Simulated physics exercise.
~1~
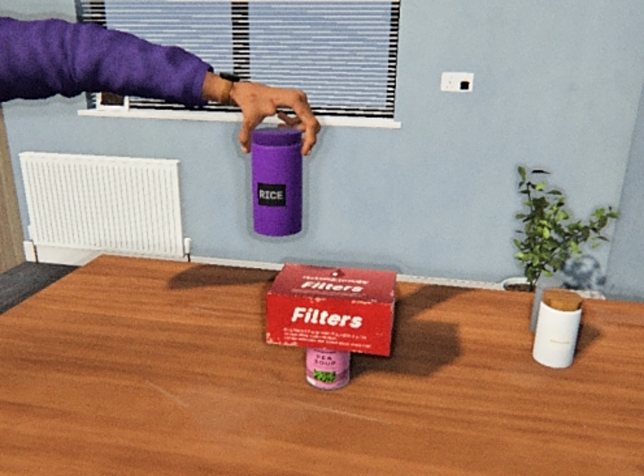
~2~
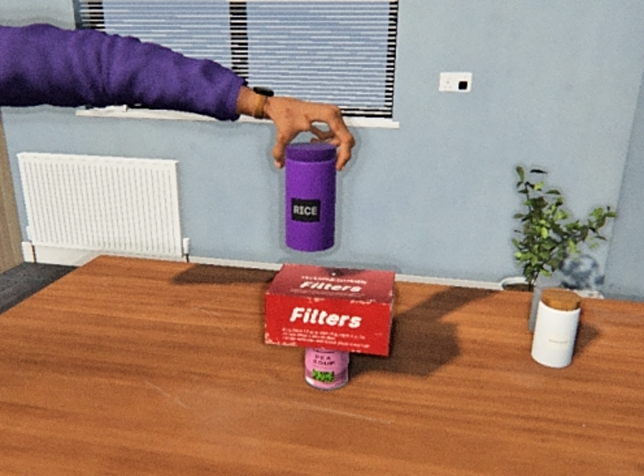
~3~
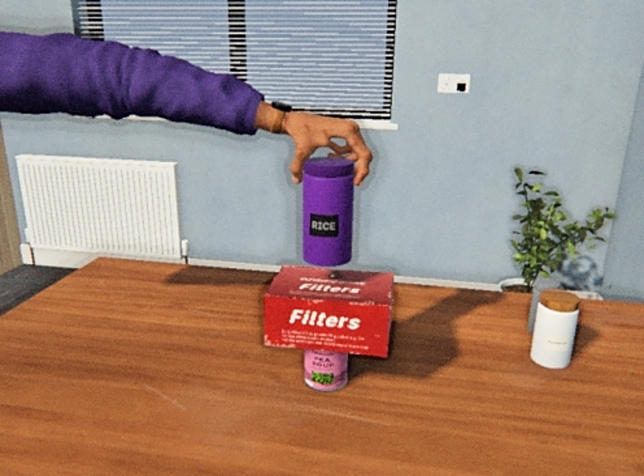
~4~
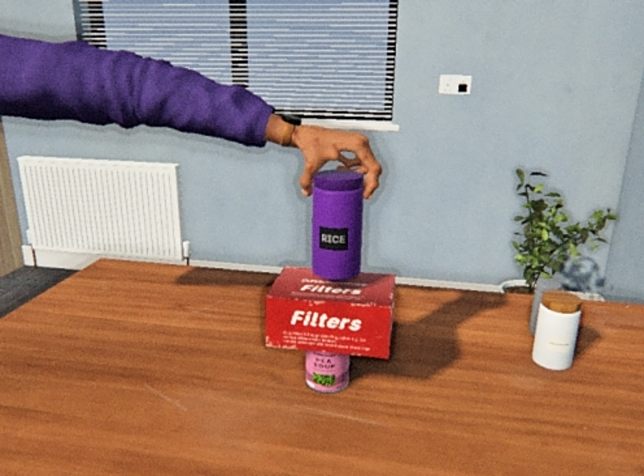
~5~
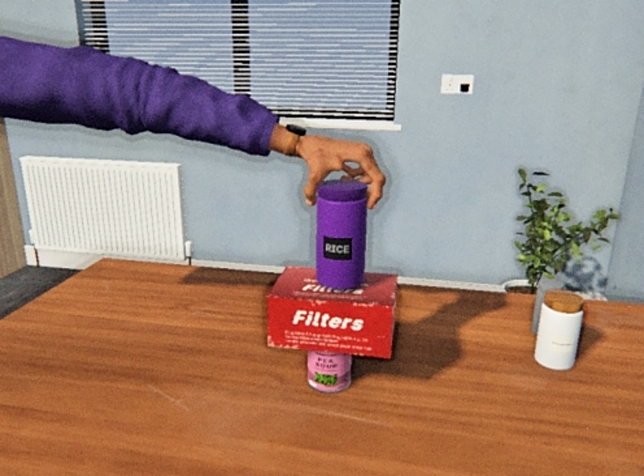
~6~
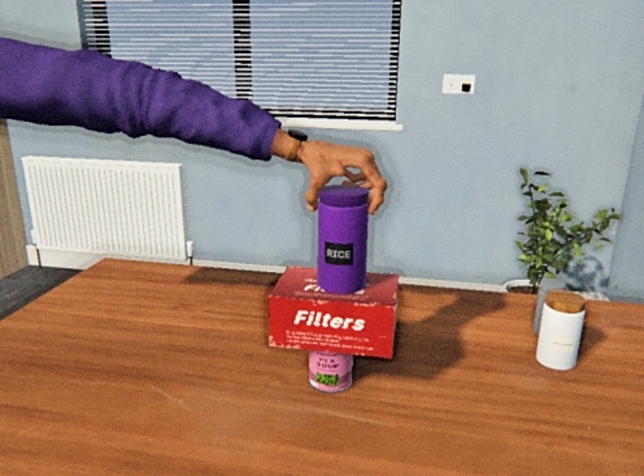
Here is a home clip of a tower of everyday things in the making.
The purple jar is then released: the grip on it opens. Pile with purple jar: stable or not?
It stands.
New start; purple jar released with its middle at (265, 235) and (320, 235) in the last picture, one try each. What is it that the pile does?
So, in case one it falls over, and in case two it stays steady.
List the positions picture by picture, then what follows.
The first picture shows on its way; purple jar (277, 181).
The second picture shows on its way; purple jar (310, 196); white jar (556, 327).
The third picture shows on its way; purple jar (328, 211).
The fourth picture shows on its way; purple jar (337, 224); white jar (557, 329).
The fifth picture shows on its way; purple jar (341, 233).
The sixth picture shows set down, still held; purple jar (343, 238); white jar (561, 329).
Then, 0.20 s past the last view, nothing moves.
Then, 0.40 s past the last view, purple jar resting near (343, 239).
Finally, all 5 still in place. Final places as the last picture's camera would see them, purple jar near (343, 239). The pile keeps its balance.
